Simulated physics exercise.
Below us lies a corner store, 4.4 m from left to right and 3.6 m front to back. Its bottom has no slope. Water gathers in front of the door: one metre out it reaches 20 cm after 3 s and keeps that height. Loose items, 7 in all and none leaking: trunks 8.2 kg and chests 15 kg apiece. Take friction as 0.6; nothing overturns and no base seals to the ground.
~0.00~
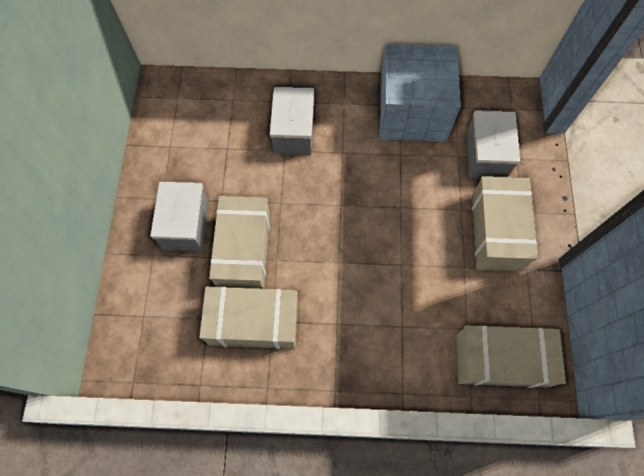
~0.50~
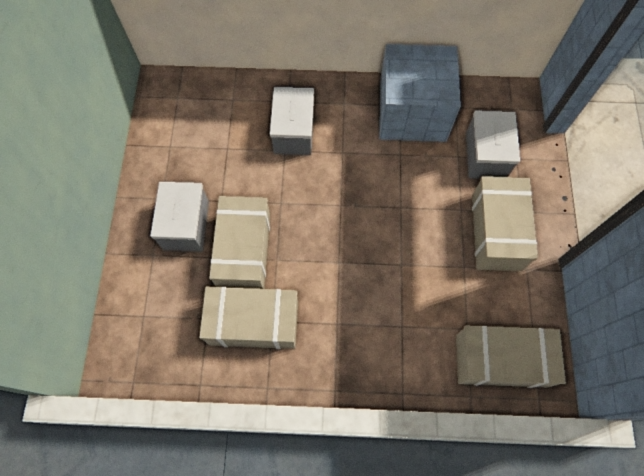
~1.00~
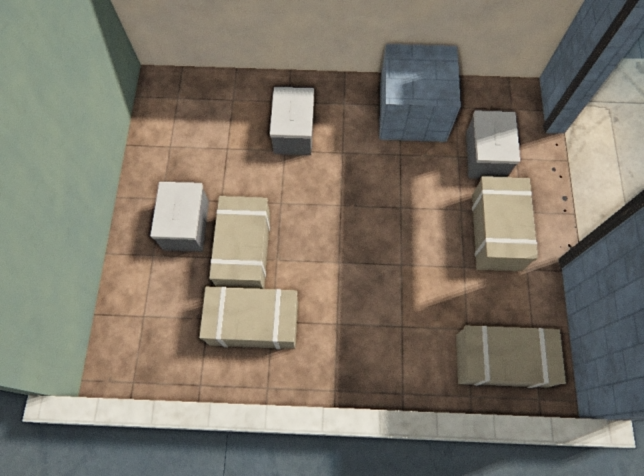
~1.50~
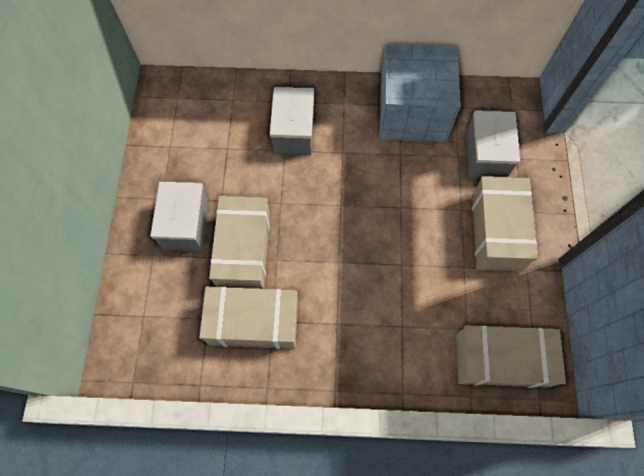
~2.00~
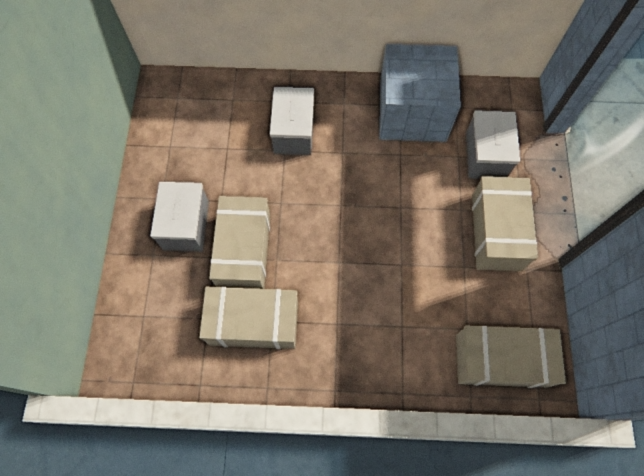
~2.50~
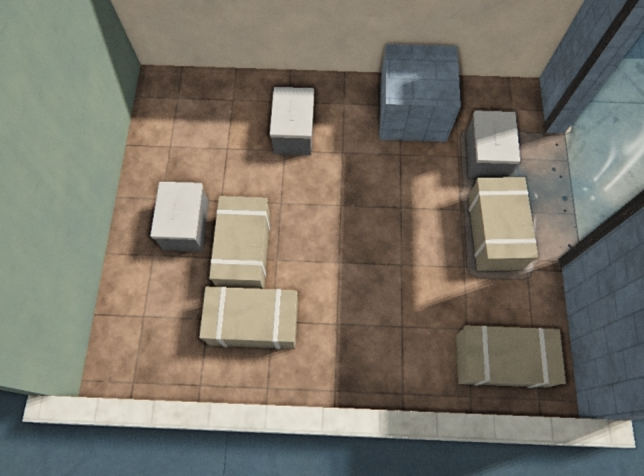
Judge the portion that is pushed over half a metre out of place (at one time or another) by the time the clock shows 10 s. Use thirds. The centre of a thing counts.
It is at least two thirds.
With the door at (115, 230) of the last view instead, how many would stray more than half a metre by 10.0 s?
In that case 6 of them.
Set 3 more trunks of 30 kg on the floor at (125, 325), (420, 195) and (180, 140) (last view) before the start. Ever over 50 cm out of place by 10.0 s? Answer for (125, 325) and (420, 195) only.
In turn: More, over.
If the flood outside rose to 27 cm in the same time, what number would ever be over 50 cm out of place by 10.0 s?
In that case 6 of them.
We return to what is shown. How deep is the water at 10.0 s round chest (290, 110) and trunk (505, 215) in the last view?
Roughly 7 and 12 cm.
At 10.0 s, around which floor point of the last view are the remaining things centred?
Around (267, 231).
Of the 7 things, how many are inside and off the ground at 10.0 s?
At that moment 5.
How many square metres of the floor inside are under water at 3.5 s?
About 3.5 m2.
After 3.5 s 1 of 7 are over 50 cm from their spots; 0 afloat.
After 4.5 s 1 of 7 are over 50 cm from their spots; 0 afloat.
After 7.0 s 3 of 7 are over 50 cm from their spots; 3 afloat.
After 10.0 s 5 of 7 are over 50 cm from their spots, and 5 have been at some point; 5 afloat.
